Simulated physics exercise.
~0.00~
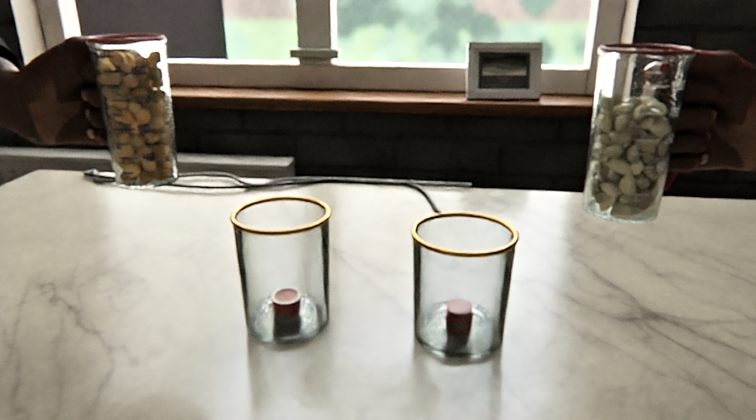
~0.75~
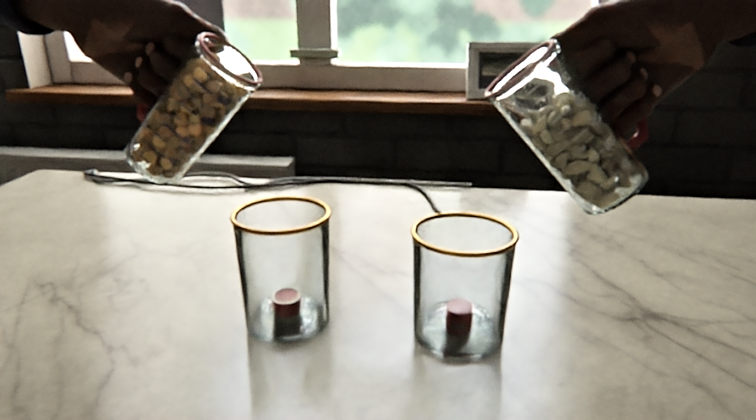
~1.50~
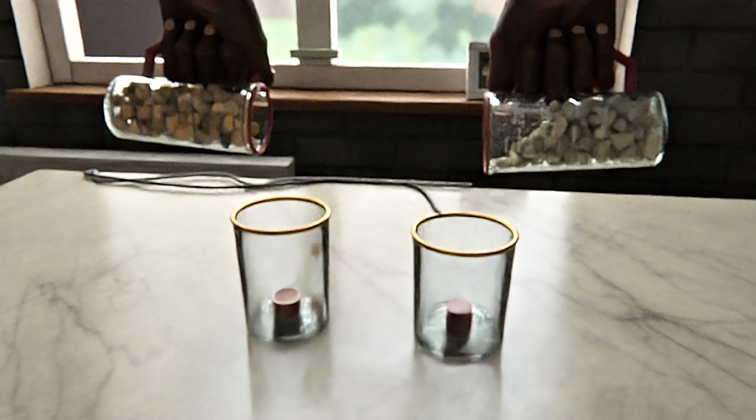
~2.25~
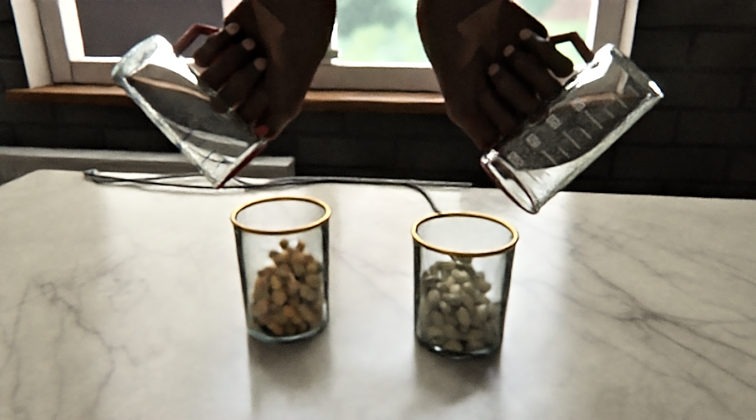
Two hands tipping cups of tan and pale grey pebble-like pieces into two glasses, burying the small reddish object in each.
